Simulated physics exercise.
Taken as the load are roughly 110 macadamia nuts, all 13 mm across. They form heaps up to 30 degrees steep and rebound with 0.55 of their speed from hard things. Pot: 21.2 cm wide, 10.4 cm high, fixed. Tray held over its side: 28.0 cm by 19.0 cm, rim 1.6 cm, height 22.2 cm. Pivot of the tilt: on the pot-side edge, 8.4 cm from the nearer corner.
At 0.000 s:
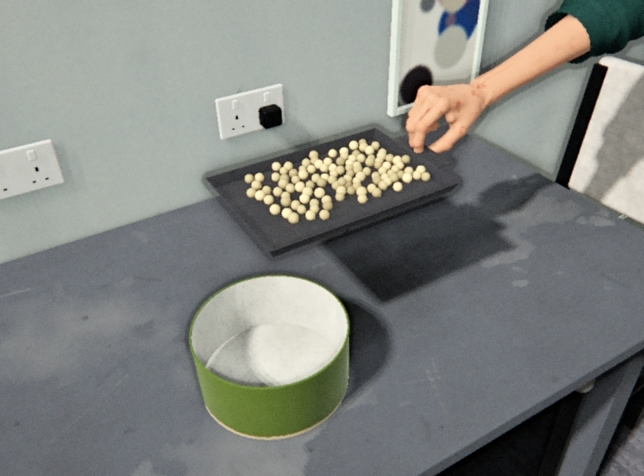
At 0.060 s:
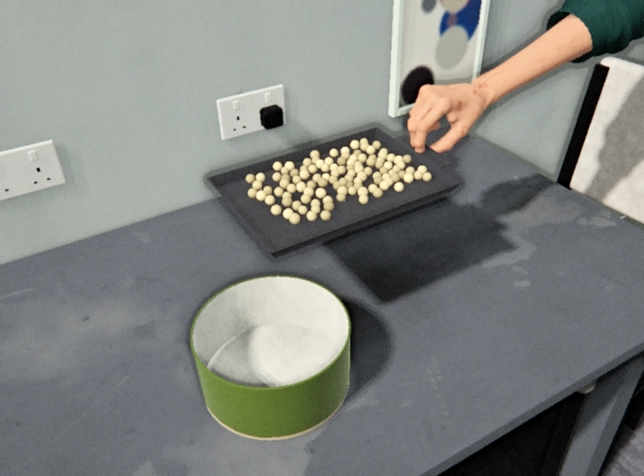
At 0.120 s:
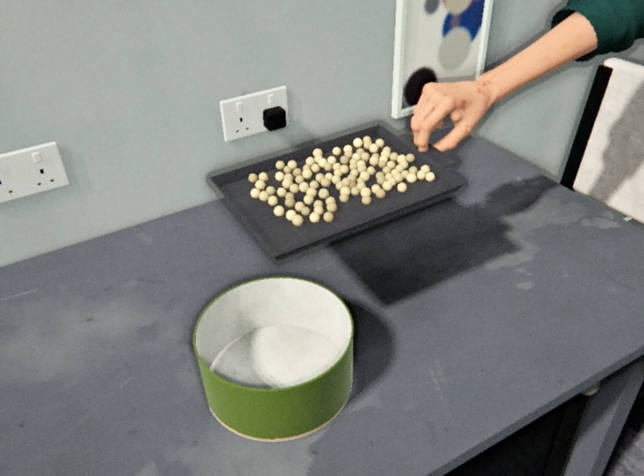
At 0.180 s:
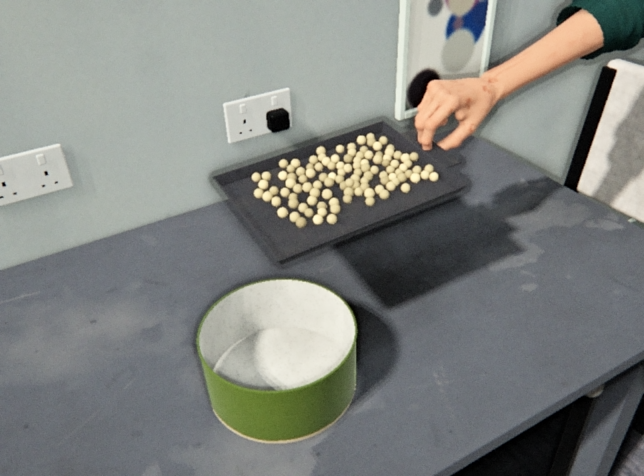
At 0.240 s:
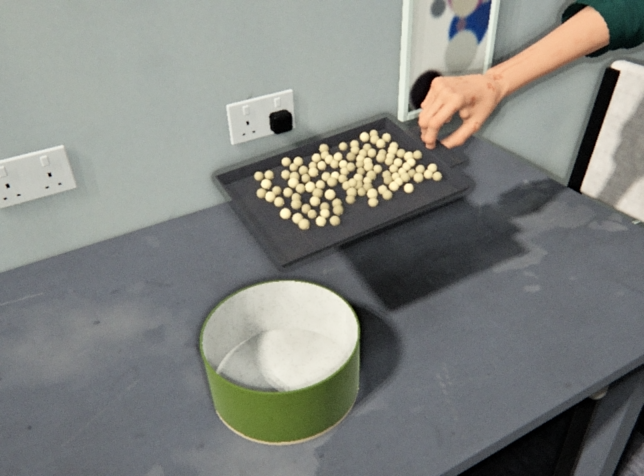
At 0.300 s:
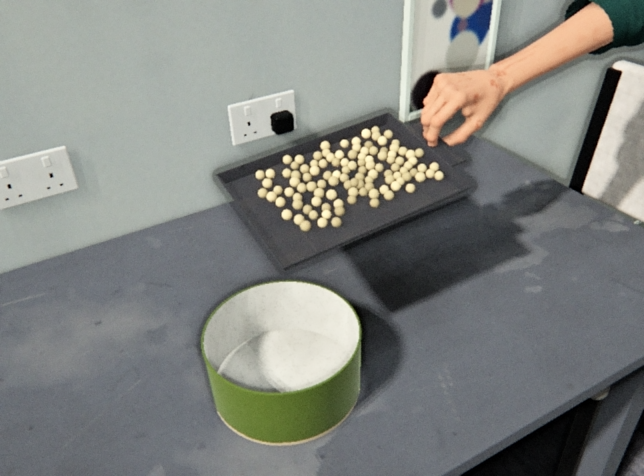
Hand holding a dark tray of small round cream-coloured nuts, slowly tilting it slightly towards a green pot on a grey table.
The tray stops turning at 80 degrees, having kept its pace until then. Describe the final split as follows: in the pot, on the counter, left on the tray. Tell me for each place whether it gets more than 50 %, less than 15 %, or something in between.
I expect pot: More than 50 %, counter: In between, tray: Less than 15 %.
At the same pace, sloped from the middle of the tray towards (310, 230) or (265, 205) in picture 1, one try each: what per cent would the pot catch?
The share comes to roughly 100 in a hundred, then roughly 35 in a hundred.
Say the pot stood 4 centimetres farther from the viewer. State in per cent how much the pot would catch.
Close to 65 per cent, then.
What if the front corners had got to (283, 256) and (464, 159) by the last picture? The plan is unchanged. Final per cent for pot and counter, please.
Split: Pot = 95, counter = 5.
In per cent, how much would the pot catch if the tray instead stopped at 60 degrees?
You'd end up with some 70 % in the pot.
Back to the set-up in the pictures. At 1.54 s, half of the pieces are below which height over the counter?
Roughly 20 cm.
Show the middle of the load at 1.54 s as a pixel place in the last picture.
Approximately (344, 251) in the final picture.
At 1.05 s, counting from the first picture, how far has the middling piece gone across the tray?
9 cm.
After 1.05 s, tilt 43 degrees; the tray holds 100 %, the pot 0 %.
After 1.54 s, tilt 64 degrees; the tray holds 75 %, the pot 5 %.
After 2.11 s, tilt 80 degrees; the tray holds 0 %, the pot 70 %.
In the end, at 2.8 s, pot 75 %, counter 25 %, tray 0 %.
